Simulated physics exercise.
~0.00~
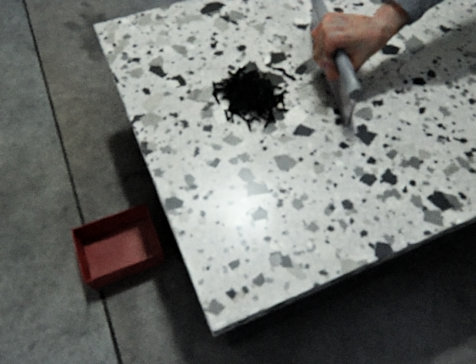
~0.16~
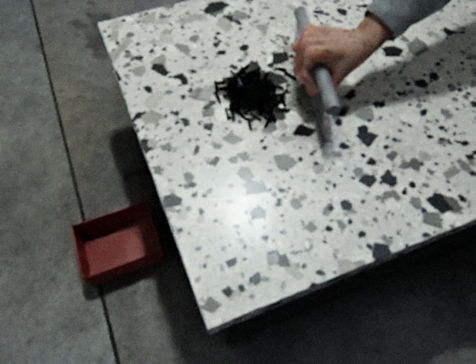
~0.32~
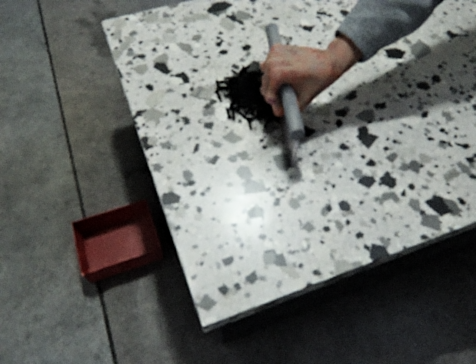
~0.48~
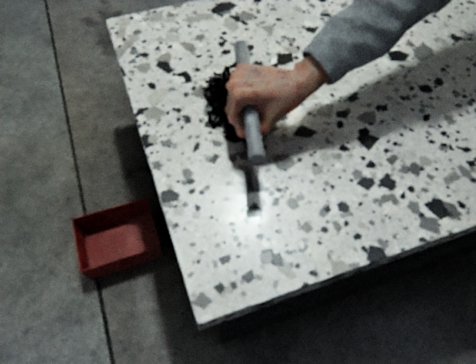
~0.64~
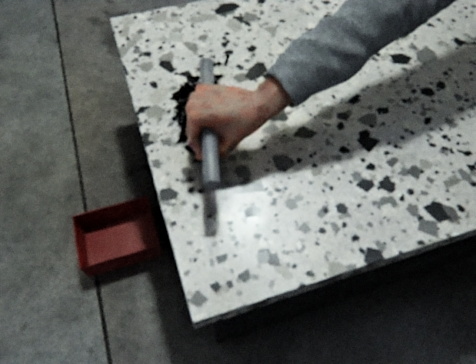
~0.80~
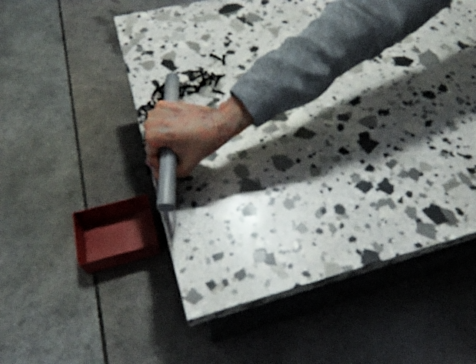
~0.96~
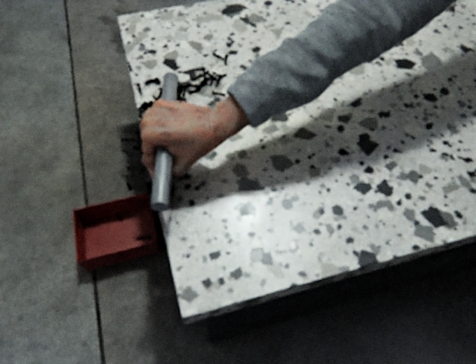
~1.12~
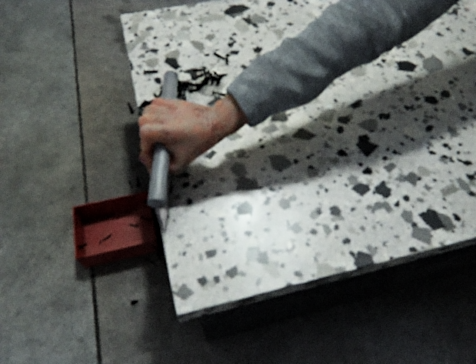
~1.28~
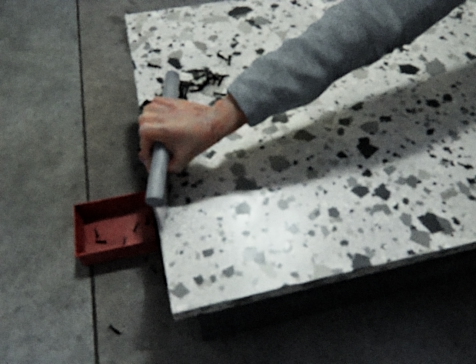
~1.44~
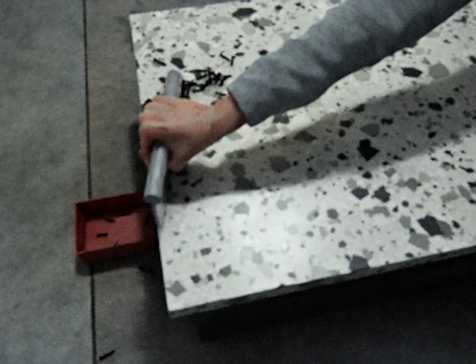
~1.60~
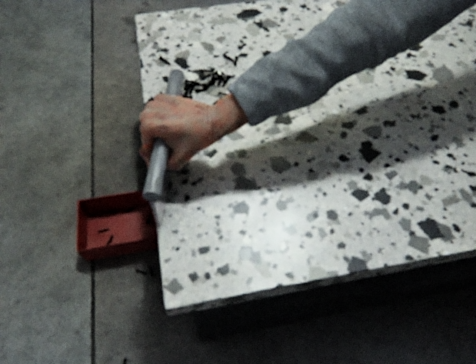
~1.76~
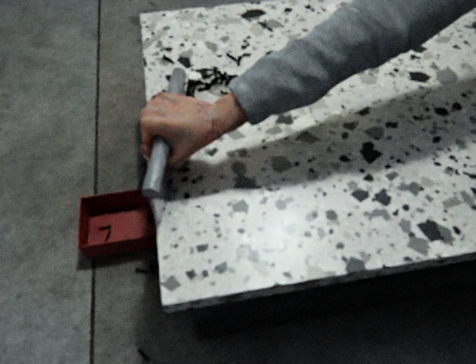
A hand holding a gray scraper swept left across a speckled white tabletop, pushing a dark pile of small black screws toward the edge, then stopped there as a few dropped, some into the red tin and some past it, leaving most on top.
